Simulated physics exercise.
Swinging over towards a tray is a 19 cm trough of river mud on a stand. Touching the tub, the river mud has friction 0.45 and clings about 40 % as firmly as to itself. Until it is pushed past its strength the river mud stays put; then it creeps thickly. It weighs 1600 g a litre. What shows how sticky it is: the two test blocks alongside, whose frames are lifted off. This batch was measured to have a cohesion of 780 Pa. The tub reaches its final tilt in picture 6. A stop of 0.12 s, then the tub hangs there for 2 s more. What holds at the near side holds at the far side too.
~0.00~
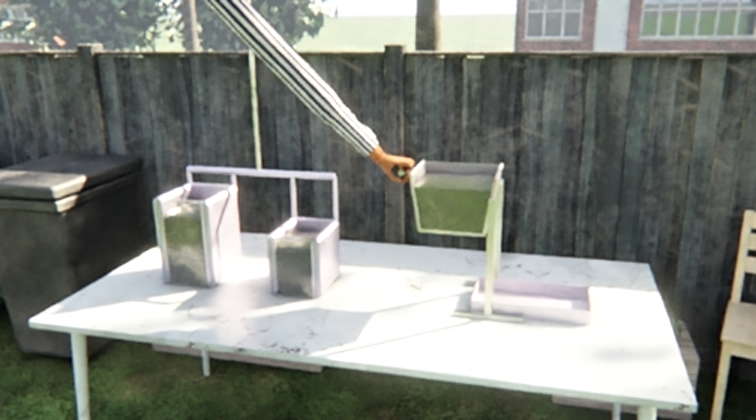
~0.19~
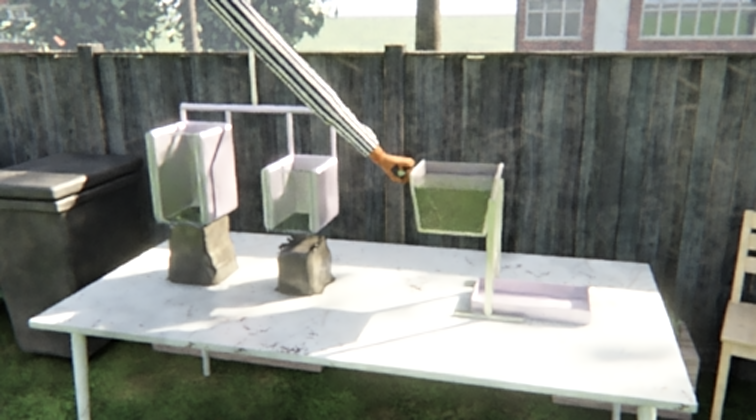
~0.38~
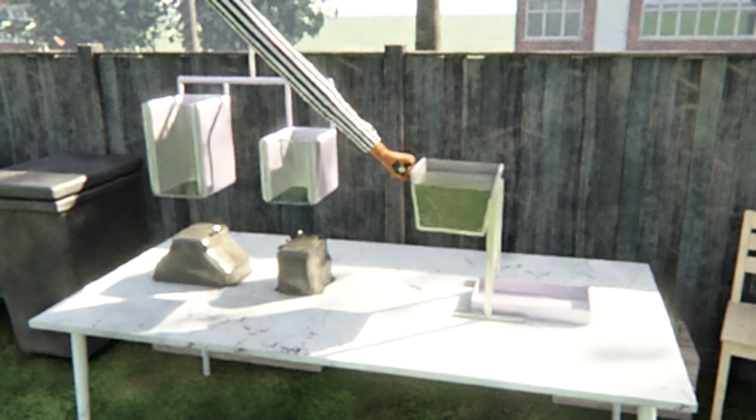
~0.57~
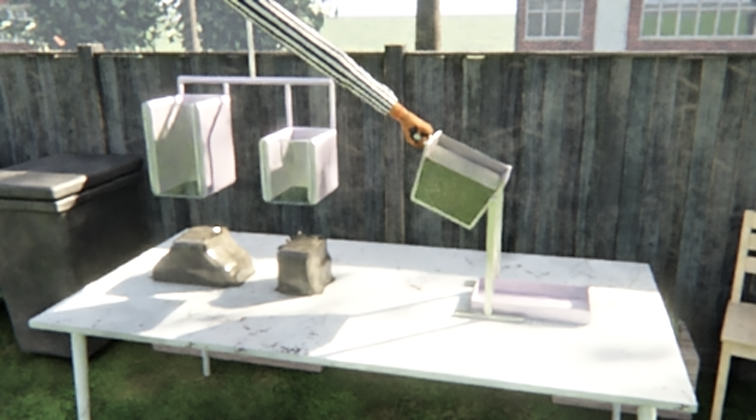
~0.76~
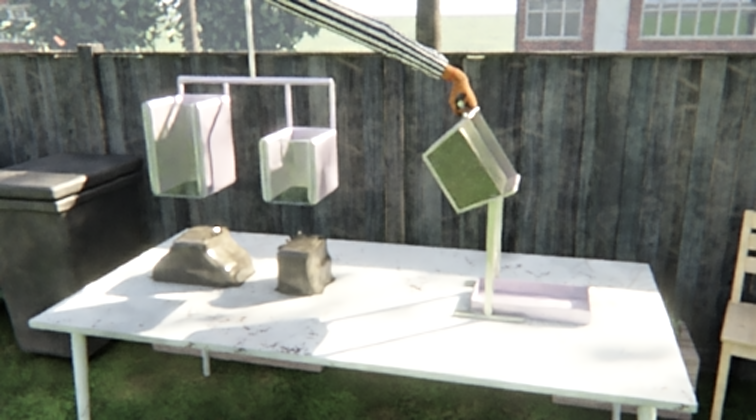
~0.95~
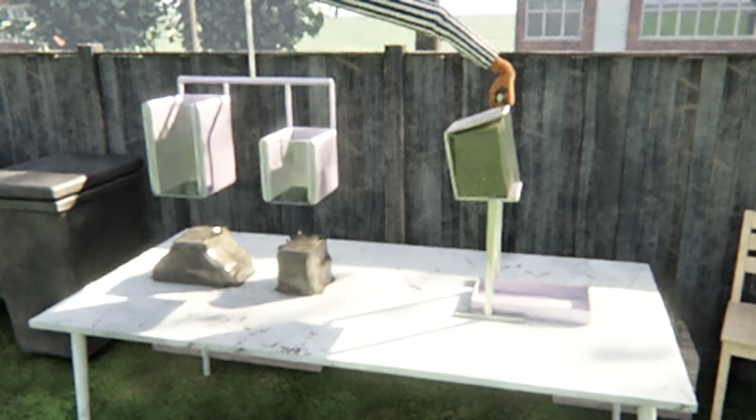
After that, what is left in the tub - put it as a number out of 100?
It works out at about 56 in every hundred.
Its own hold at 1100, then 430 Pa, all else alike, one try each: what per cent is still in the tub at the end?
Going in order, it's 100 % and then 40 %.
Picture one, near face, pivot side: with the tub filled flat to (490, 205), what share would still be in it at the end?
Then about 100 %.
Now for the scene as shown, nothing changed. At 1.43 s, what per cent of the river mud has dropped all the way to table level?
About 0 per cent.
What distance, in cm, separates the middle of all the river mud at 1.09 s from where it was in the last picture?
I'd put the distance at about 4 centimetres.
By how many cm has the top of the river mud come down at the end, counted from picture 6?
Roughly 13 cm.
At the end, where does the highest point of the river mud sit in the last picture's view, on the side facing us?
Looking at the last picture, I'd put it at about (481, 165).
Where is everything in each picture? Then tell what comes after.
The first frame shows handle-side rim at (412, 175), tilt 0 degrees; crest of the river mud at (473, 189); block heights 29 cm, 19 cm (left to right).
The second frame shows handle-side rim at (412, 175), tilt 0 degrees; crest of the river mud at (473, 189); block heights 26 cm, 18 cm (left to right).
The third frame shows handle-side rim at (413, 172), tilt 2 degrees; crest of the river mud at (418, 184); block heights 19 cm, 18 cm (left to right).
The fourth frame shows handle-side rim at (429, 145), tilt 25 degrees; crest of the river mud at (426, 158); block heights 18 cm, 18 cm (left to right).
The fifth frame shows handle-side rim at (470, 119), tilt 57 degrees; crest of the river mud at (459, 130); block heights 18 cm, 18 cm (left to right).
The sixth frame shows handle-side rim at (504, 116), tilt 79 degrees; crest of the river mud at (495, 126); block heights 18 cm, 18 cm (left to right).
After 1.09 s, the tub is at 79 degrees and holds 98 %.
After 1.26 s, the tub is at 79 degrees and holds 76 %.
After 1.43 s, the tub is at 79 degrees and holds 61 %.
After 1.60 s, the tub is at 79 degrees and holds 56 %.
After 2.95 s, the tub is at 79 degrees and holds 56 %.
